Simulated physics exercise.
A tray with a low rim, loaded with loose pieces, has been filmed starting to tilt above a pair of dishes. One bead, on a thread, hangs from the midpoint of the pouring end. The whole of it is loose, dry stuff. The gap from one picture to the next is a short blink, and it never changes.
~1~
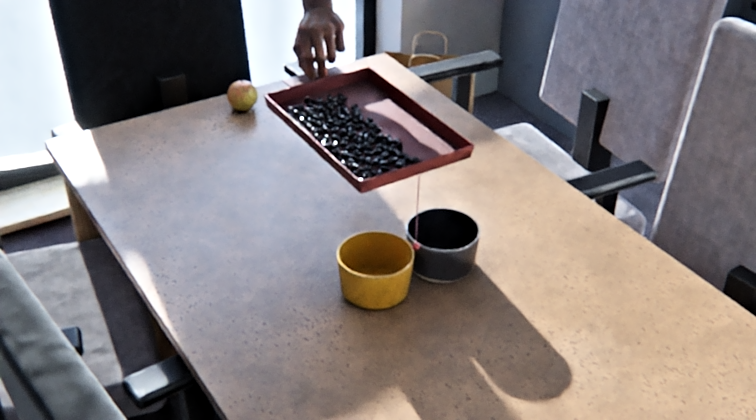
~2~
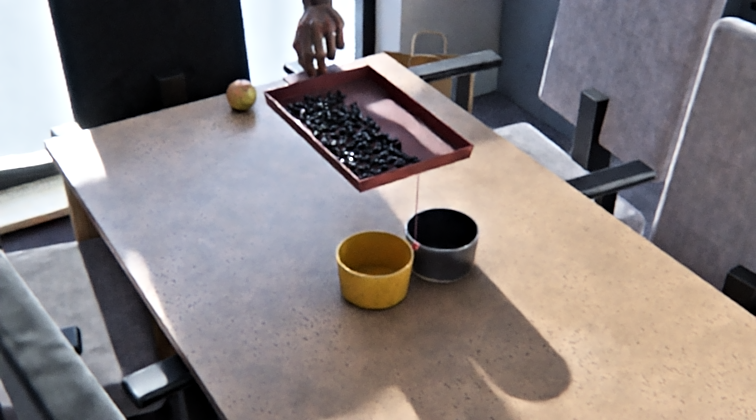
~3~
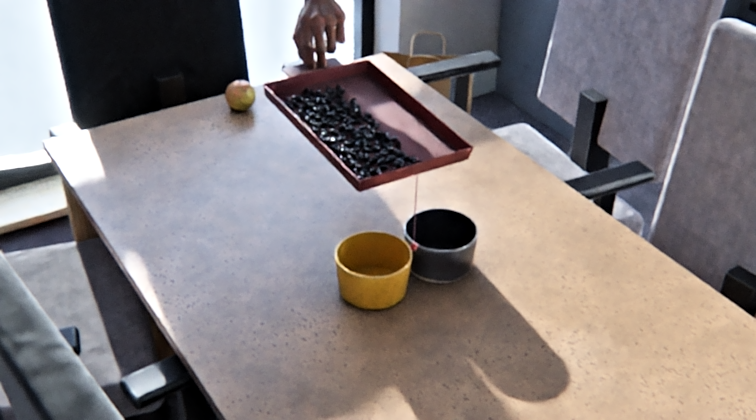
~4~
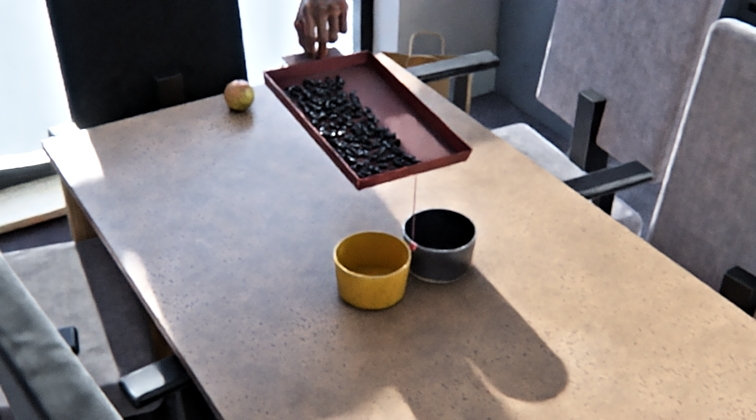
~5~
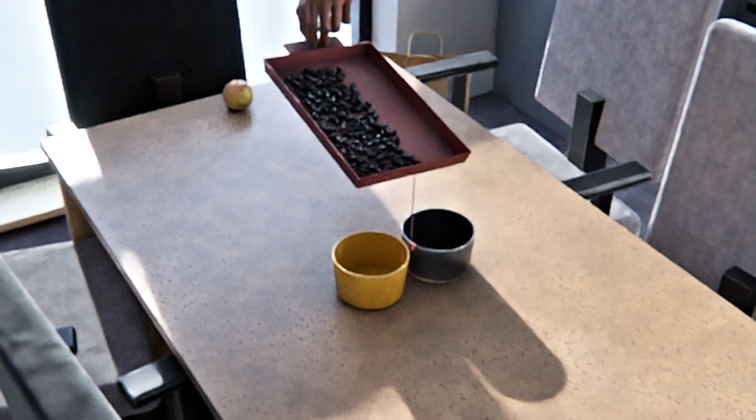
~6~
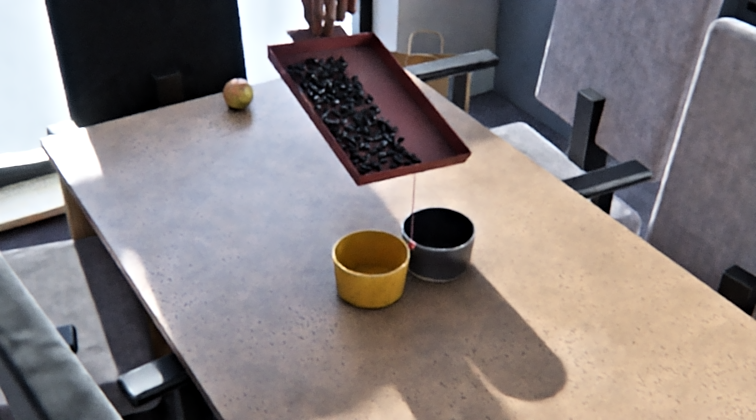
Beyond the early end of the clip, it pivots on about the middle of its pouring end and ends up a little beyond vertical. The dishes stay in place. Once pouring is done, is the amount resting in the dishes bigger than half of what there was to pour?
No, it is under half.
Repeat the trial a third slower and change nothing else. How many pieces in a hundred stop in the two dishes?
That comes to about 30 in every hundred.
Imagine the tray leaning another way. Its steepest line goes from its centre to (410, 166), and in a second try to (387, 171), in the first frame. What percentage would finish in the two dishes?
Case one near 0 %; case two near 0 %.
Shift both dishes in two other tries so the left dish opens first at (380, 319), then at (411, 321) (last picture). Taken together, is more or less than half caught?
Result, first setup: A minority share; second setup: A minority share.
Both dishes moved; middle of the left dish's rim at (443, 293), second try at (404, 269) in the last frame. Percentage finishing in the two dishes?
In order: 20 percent and 80 percent.
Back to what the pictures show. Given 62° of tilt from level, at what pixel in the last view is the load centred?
The middle of the load sits near (429, 140).
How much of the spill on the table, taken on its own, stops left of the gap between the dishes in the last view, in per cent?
It comes to 0 per cent or so.
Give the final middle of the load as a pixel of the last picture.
(474, 285).
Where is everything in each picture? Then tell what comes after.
The first frame shows corners of the pouring end at (361, 180) and (471, 145), level; middle of the load at (352, 134), black beans; left dish at (396, 288); right dish at (464, 262); bead on its thread at (416, 247).
The second frame shows corners of the pouring end at (361, 180) and (471, 145), level; middle of the load at (351, 133).
The third frame shows corners of the pouring end at (360, 179) and (470, 147), tipped barely, lowest at the right corner; middle of the load at (350, 130).
The fourth frame shows corners of the pouring end at (360, 178) and (470, 149), tipped a little, lowest at the right corner; middle of the load at (350, 124).
The fifth frame shows corners of the pouring end at (360, 177) and (469, 151), tipped a little, lowest at the right corner; middle of the load at (350, 118).
The sixth frame shows corners of the pouring end at (362, 175) and (469, 152), tipped clearly, lowest at the right corner; middle of the load at (352, 112); left dish at (391, 287); right dish at (459, 261).
Soon after the last picture, tray tipped steeply; nearly all on the tray; a stray few in the air.
A little later, tray tipped past a quarter turn; most on the tray; a stray few in the right dish; a small part outside both; a small part in the air.
Later still, tray tipped past a quarter turn; about a third in the right dish; about two thirds outside both.
At rest, tray tipped past a quarter turn; none in the left dish; about a third in the right dish; about two thirds outside both.
